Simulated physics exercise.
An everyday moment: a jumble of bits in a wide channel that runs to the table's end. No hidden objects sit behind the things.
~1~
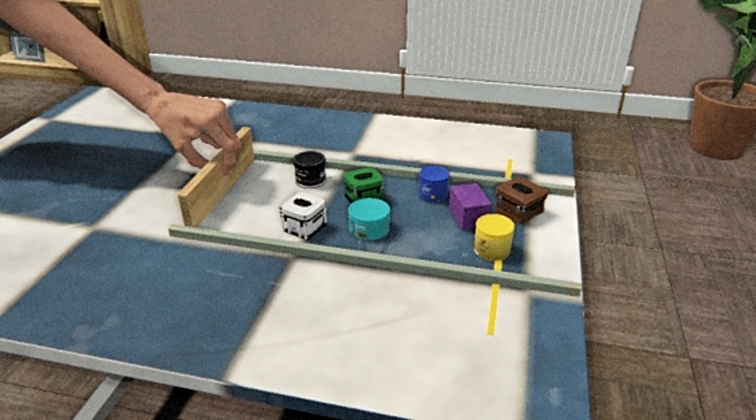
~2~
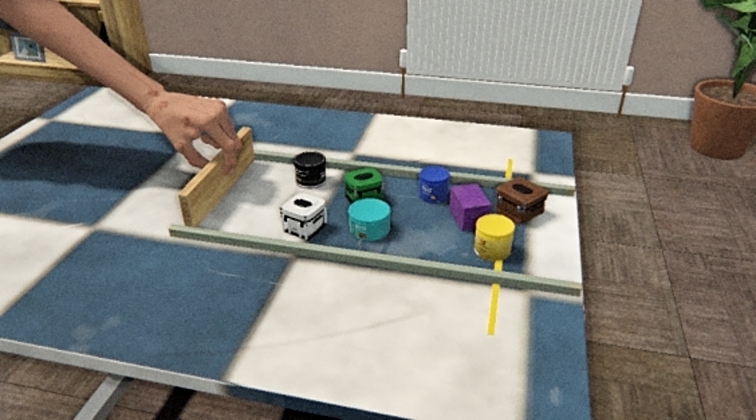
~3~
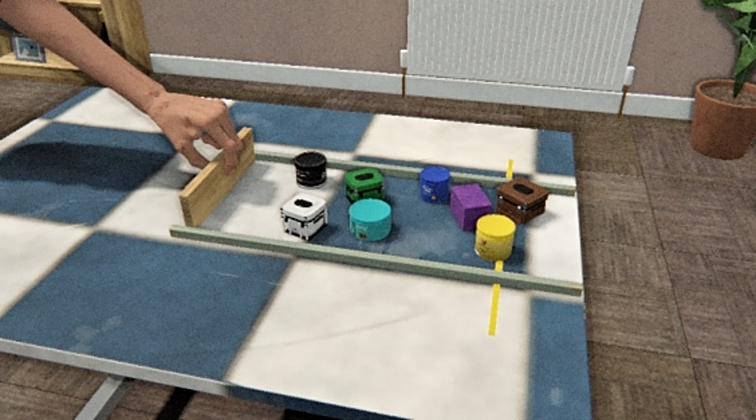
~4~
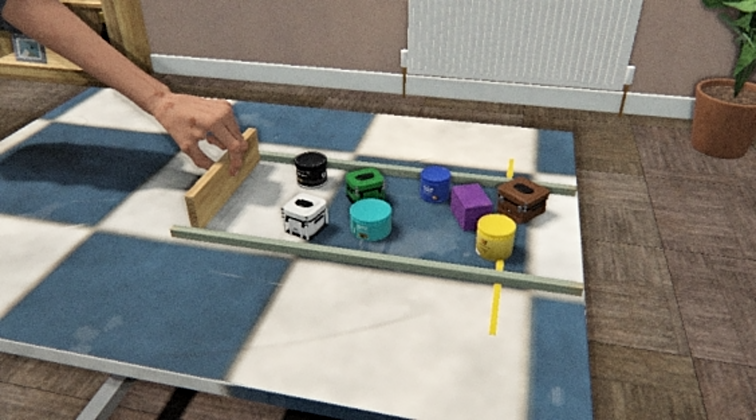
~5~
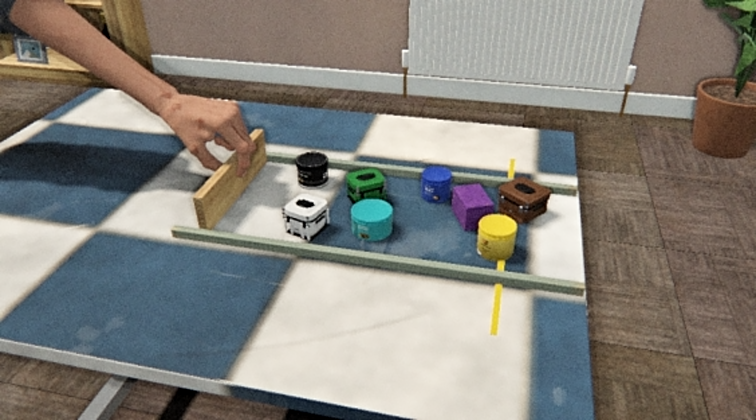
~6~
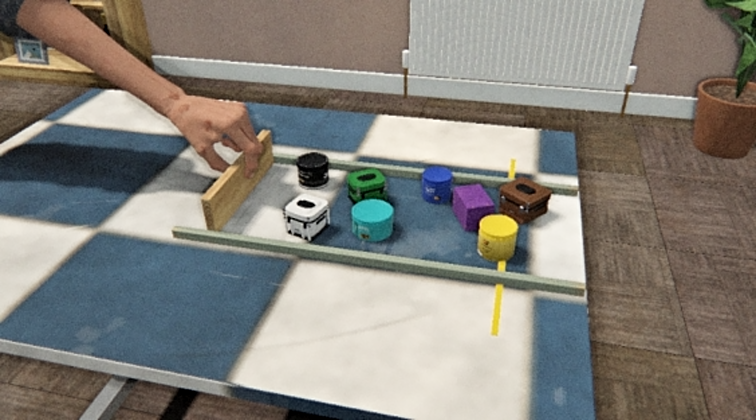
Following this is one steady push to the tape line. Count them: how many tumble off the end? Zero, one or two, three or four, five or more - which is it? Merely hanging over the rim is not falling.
Answer: One or two.
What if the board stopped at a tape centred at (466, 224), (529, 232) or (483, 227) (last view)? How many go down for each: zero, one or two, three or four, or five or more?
Tape by tape, the falls would be: None at all, then one or two, then not one.
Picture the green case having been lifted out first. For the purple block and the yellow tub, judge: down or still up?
The purple block stays up top while the yellow tub ends up below.
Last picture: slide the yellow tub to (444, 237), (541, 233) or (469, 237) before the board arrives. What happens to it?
Try one: It is still there. Try two: It ends up off. Try three: It is still there.
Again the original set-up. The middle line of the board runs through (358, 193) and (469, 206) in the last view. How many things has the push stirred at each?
At the first spot the count is 4, and at the second it is 8.
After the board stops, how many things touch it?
Number in contact with it: 3.
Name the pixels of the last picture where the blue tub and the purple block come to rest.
Blue tub at about (560, 196), purple block at about (559, 216).
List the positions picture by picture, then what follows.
The first frame shows brown case (521, 200); yellow tub (494, 238); purple block (470, 207); board (220, 175); tape (502, 229).
The second frame shows yellow tub (494, 238); blue tub (434, 185).
The third frame shows purple block (471, 207); turquoise tub (370, 220).
The fourth frame shows brown case (522, 200); black tin (312, 170).
The fifth frame shows yellow tub (497, 238); green case (366, 188).
The sixth frame shows brown case (524, 200); yellow tub (497, 238); purple block (473, 207); board (242, 179); tape (506, 229).
Soon after, none off yet; brown case at rest near (524, 200); yellow tub at rest near (497, 238); purple block at rest near (473, 207).
Then, none off yet; brown case moved a little near (546, 202); yellow tub moved about its own width near (545, 248); purple block moved about its own width near (508, 210).
By the end, the number that fall off is one or two; fallen, yellow tub and brown case.
